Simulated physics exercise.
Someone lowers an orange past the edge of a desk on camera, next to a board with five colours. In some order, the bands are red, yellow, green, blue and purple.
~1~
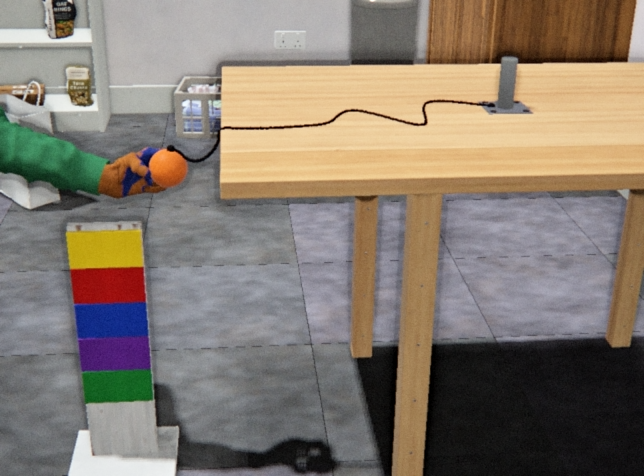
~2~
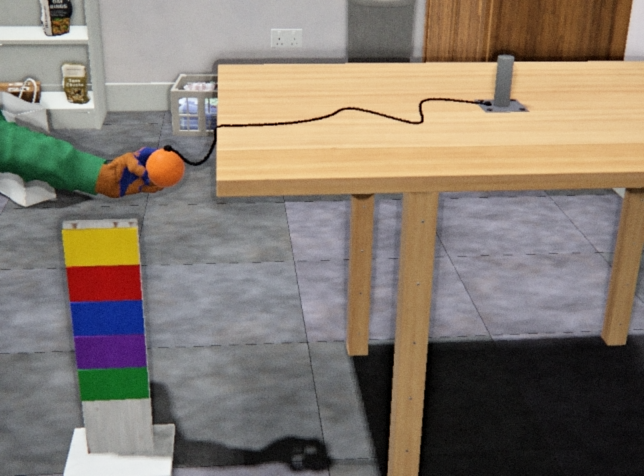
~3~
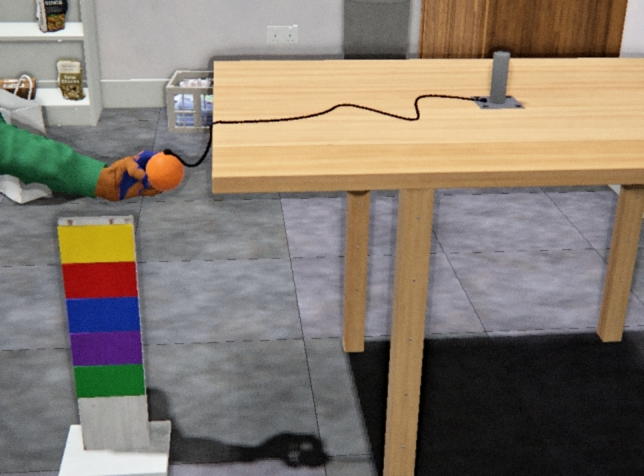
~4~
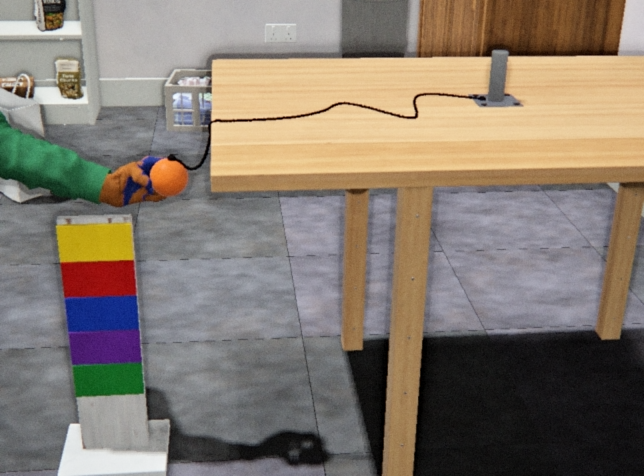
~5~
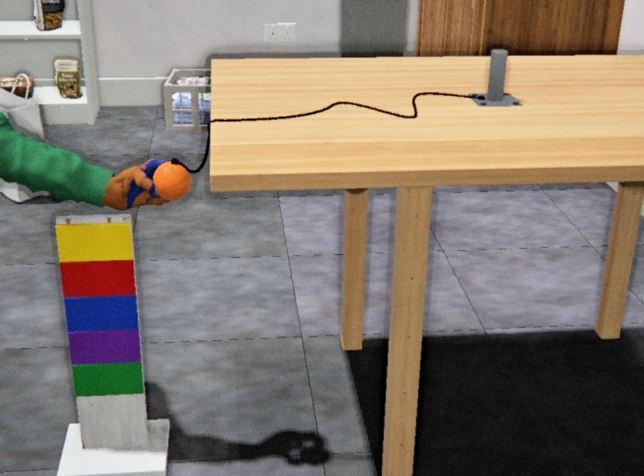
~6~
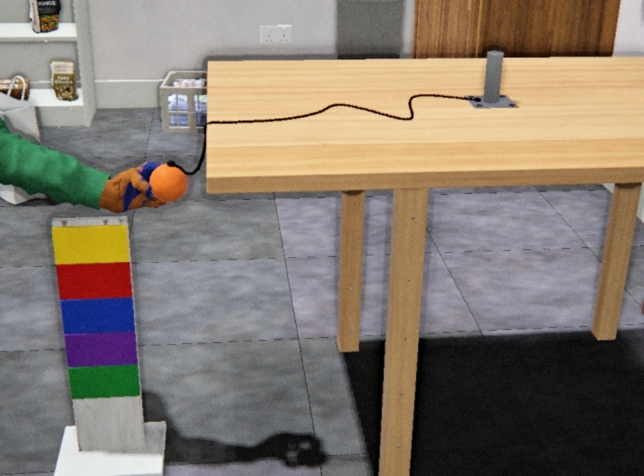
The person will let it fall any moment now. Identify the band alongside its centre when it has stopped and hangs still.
Its centre is alongside the blue band.
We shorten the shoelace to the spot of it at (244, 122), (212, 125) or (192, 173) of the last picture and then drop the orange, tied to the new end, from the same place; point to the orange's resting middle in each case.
Close to (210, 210) first, close to (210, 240) next, and close to (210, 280) last.
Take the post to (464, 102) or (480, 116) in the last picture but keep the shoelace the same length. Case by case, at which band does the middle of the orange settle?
Going case by case, it's purple and then purple.
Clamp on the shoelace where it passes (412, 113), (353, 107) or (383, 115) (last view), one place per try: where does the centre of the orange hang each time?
Per try (px, approx.): (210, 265), (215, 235), (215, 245).
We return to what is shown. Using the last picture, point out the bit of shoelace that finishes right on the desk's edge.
(313, 114), give or take.
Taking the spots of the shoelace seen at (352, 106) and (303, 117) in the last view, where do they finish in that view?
At (267, 113) for the first, at (207, 131) for the second.
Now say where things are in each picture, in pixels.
In the first picture, orange (168, 169); yellow (105, 250); red (108, 286); blue (112, 321); purple (115, 355); green (118, 387).
In the second picture, orange (165, 168); shoelace through (449, 100) (422, 115) (373, 113) (313, 120) (229, 126).
In the third picture, orange (165, 172).
In the fourth picture, orange (169, 177); shoelace through (443, 95) (416, 110) (367, 107) (307, 115) (223, 121).
In the fifth picture, orange (172, 181).
In the sixth picture, orange (169, 184); shoelace through (439, 96) (412, 112) (363, 109) (303, 117) (219, 123).
Early on, orange near (187, 302); level with blue.
Midway, orange near (242, 294); level with blue.
Near the end, orange near (199, 307); level with blue.
Finally, orange near (210, 306); level with blue. Its centre hangs level with the blue band.
